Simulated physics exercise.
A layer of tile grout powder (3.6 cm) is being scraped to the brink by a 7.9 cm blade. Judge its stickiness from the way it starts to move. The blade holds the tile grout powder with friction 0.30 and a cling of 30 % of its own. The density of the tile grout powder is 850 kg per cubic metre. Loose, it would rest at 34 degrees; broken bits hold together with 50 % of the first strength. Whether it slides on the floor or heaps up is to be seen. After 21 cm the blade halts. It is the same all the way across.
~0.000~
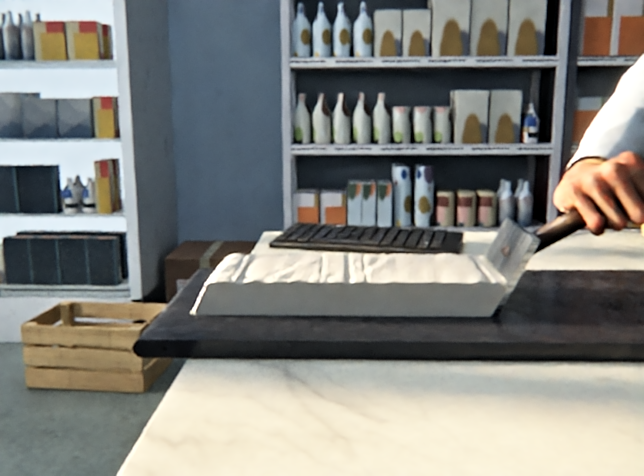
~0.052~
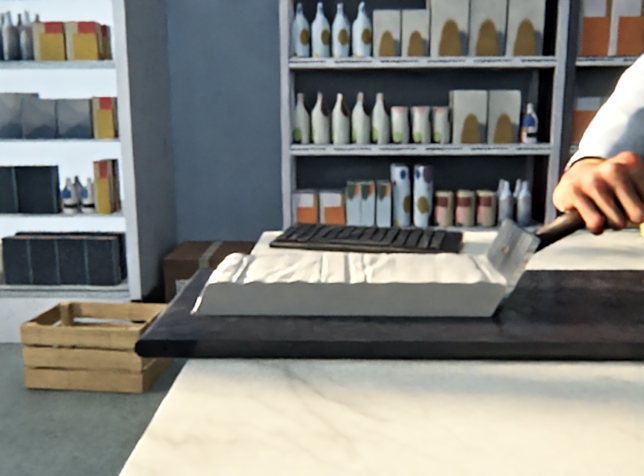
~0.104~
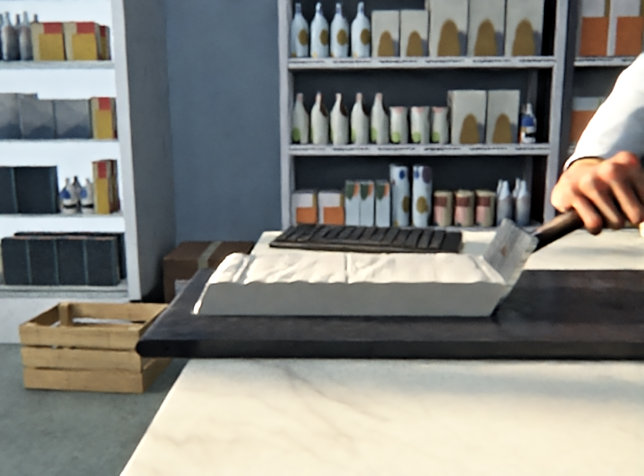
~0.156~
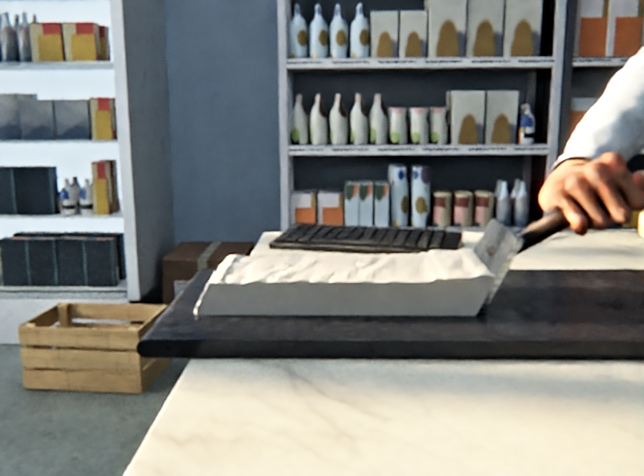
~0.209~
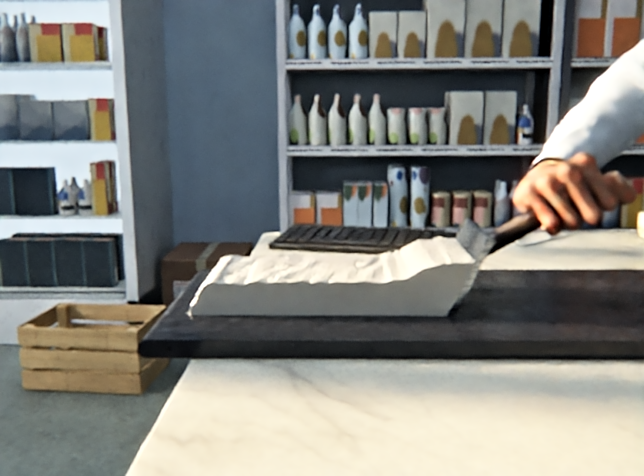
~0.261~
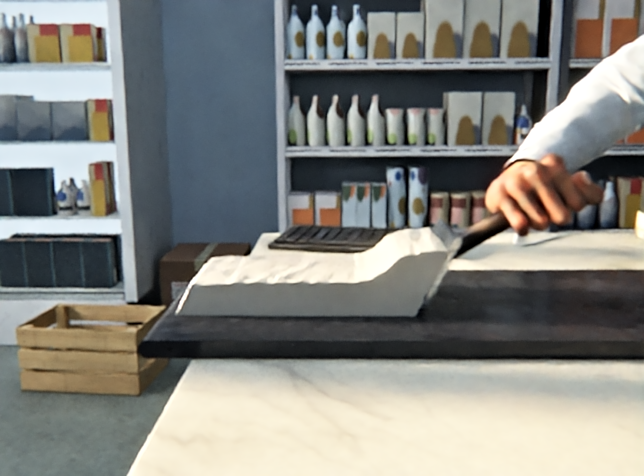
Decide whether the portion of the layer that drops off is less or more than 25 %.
Expect more than 25 %.
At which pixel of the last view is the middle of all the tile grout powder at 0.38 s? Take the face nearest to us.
At about (258, 293).
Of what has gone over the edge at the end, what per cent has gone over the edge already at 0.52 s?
About 40 %.
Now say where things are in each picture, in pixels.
The first frame shows foot of the blade at (491, 317), not yet moved; front end of the tile grout powder at (194, 310), piled 3.5 cm high.
The second frame shows foot of the blade at (491, 316), not yet moved; front end of the tile grout powder at (195, 310), piled 3.5 cm high.
The third frame shows foot of the blade at (490, 316), not yet moved; front end of the tile grout powder at (196, 310), piled 3.5 cm high.
The fourth frame shows foot of the blade at (476, 316), moved 1.6 cm; front end of the tile grout powder at (195, 310), piled 4.1 cm high.
The fifth frame shows foot of the blade at (447, 316), moved 4.5 cm; front end of the tile grout powder at (190, 310), piled 5.6 cm high.
The sixth frame shows foot of the blade at (416, 316), moved 7.7 cm; front end of the tile grout powder at (178, 311), piled 6.9 cm high.
By 0.38 s, 0 % has gone over the edge.
By 0.52 s, 15 % has gone over the edge.
By 0.66 s, 32 % has gone over the edge.
By 0.80 s, 41 % has gone over the edge.
By 0.85 s, at the end, 41 % has gone over the edge.
